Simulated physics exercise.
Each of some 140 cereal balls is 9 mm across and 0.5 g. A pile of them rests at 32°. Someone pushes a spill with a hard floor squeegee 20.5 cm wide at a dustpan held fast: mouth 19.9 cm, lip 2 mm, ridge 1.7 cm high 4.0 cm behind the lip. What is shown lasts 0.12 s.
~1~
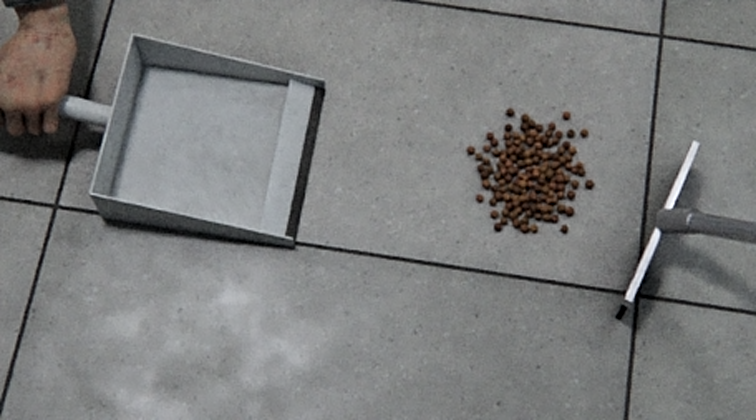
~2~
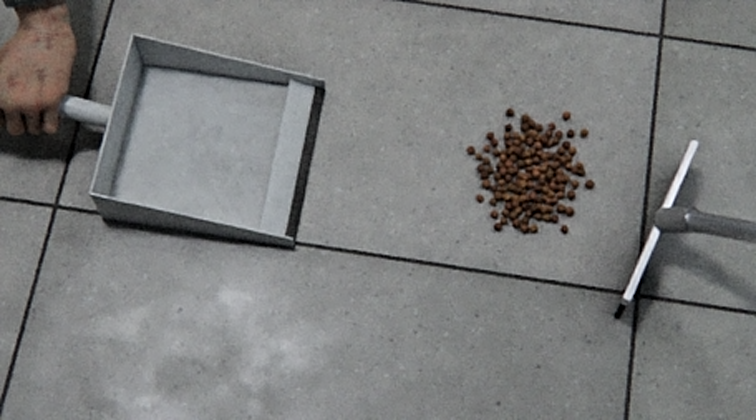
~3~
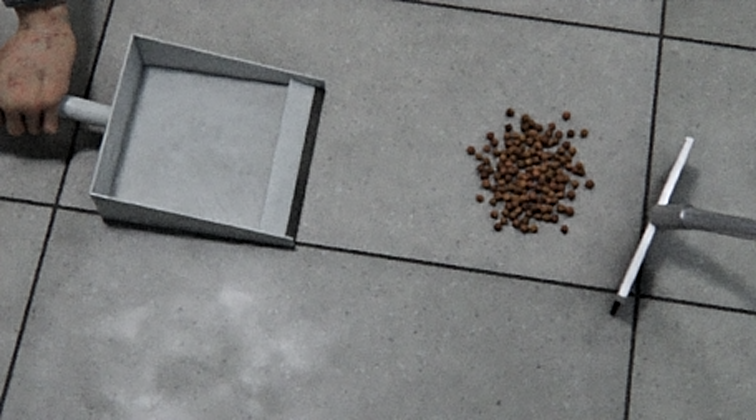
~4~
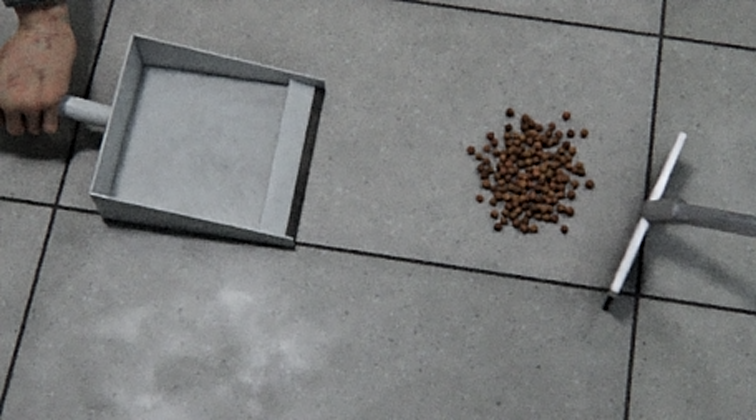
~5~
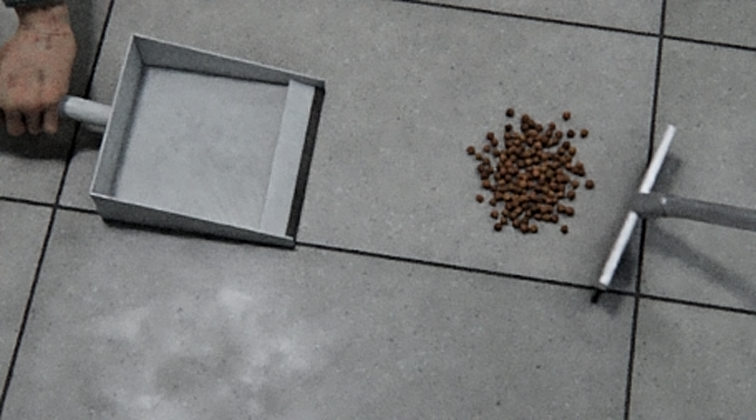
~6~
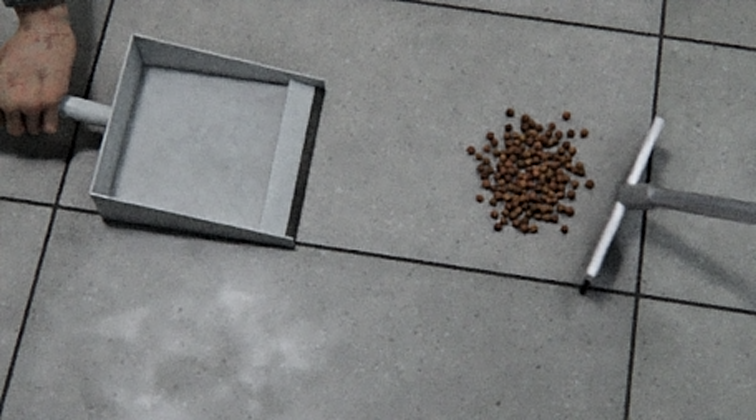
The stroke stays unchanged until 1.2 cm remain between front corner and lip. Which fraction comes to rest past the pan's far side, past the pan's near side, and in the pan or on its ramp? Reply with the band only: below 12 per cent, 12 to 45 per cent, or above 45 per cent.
Far side: Above 45 per cent; near side: Below 12 per cent; pan: Below 12 per cent.
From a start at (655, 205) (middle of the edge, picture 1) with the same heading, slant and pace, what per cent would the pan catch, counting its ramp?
Roughly 0 percent would end up there.
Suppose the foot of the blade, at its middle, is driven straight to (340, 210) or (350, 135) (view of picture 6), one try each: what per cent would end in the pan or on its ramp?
Close to 0 and 5 in a hundred, in that order.
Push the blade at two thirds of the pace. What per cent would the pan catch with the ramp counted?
Share: About 5 %.
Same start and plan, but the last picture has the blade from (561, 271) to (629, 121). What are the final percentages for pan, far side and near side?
That ends as pan 15, far 55, and near 5.
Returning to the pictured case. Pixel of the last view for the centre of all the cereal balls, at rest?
Roughly (327, 40).
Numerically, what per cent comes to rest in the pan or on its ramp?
I'd say close to 5 per cent.
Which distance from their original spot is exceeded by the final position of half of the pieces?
That distance is close to 30 cm.
Then, 0.24 s after the last picture, middle of the blade 20 cm from the lip; 0 % over the lip, far side 30 %, near side 0 %.
Then, 0.41 s after the last picture, middle of the blade 9 cm from the lip; 0 % over the lip, far side 60 %, near side 0 %.
Then, 0.69 s after the last picture, middle of the blade 4 cm from the lip; 5 % over the lip, far side 70 %, near side 0 %.
In the end, far side 70 %, near side 0 %, pan 5 %, in front of the lip or behind the blade 25 %.
